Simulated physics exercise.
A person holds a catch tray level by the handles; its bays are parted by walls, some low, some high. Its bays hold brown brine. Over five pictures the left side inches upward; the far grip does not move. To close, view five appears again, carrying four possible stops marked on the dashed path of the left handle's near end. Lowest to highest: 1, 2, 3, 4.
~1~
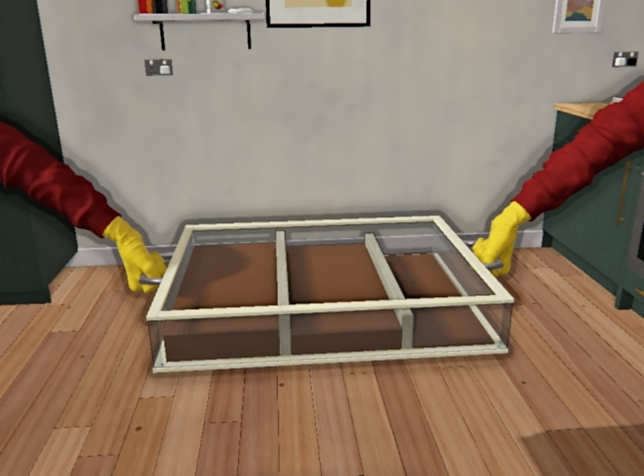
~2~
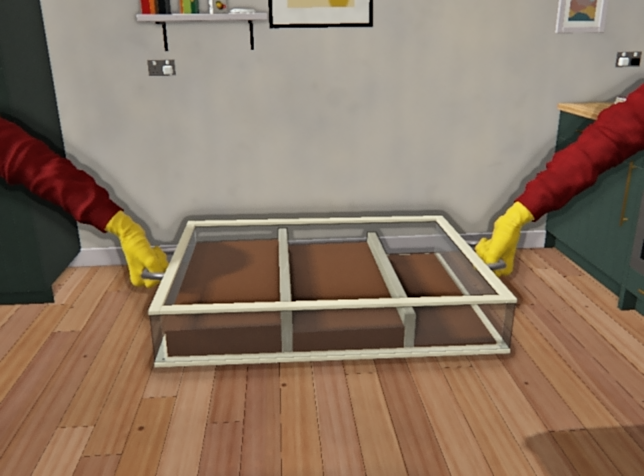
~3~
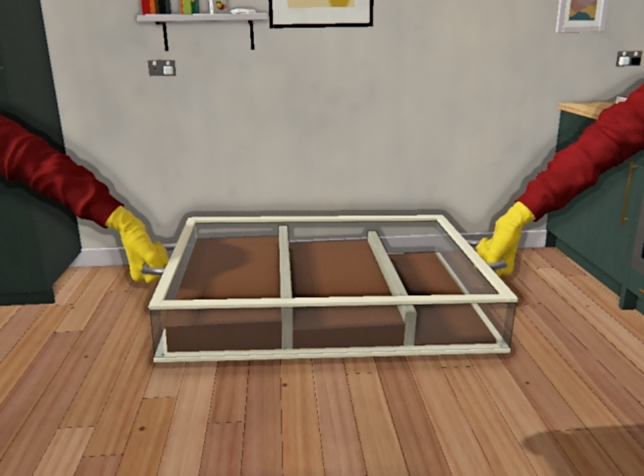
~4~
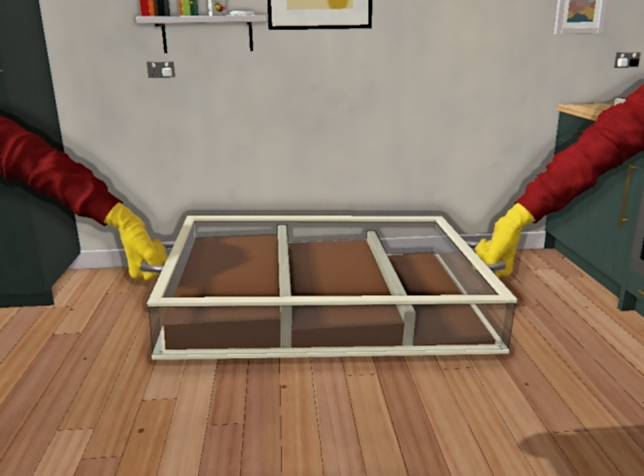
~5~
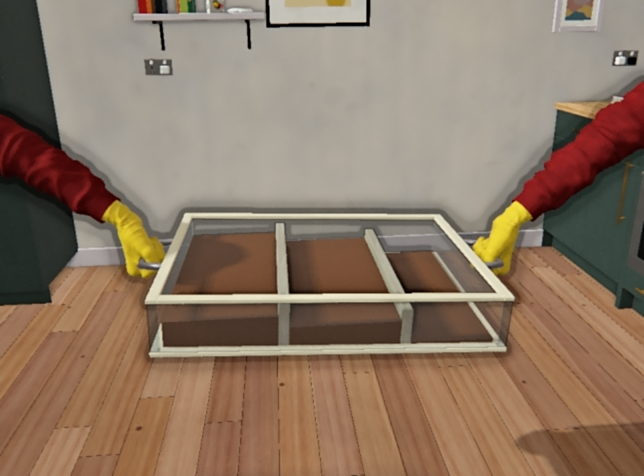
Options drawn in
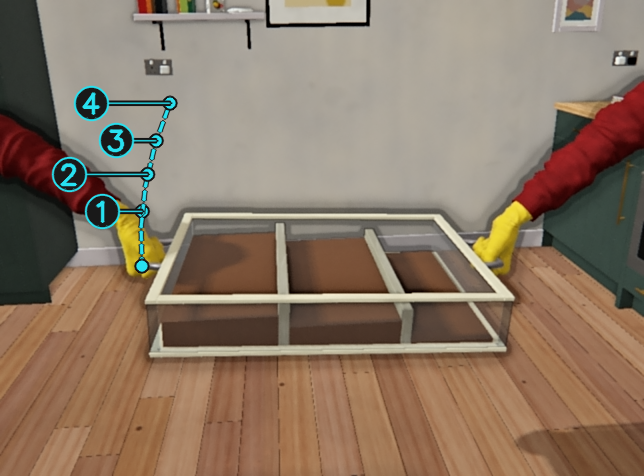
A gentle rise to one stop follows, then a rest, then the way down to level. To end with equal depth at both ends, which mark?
The best stop is 3.
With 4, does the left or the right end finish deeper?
The right end bay.
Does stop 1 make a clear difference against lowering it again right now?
No, hardly at all.
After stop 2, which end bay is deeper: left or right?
The left end bay.
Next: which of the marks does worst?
That is stop 1.
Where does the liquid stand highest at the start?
The left bay.
In cyan, 1 at (142, 211); 2 at (147, 174); 3 at (156, 140); 4 at (169, 103).
With 1, the left end bay stands much deeper than the other; nothing spills.
With 2, the left end bay stands much deeper than the other; nothing spills.
With 3, the two end bays stand about equally deep; nothing spills.
With 4, the right end bay stands much deeper than the other; nothing spills.
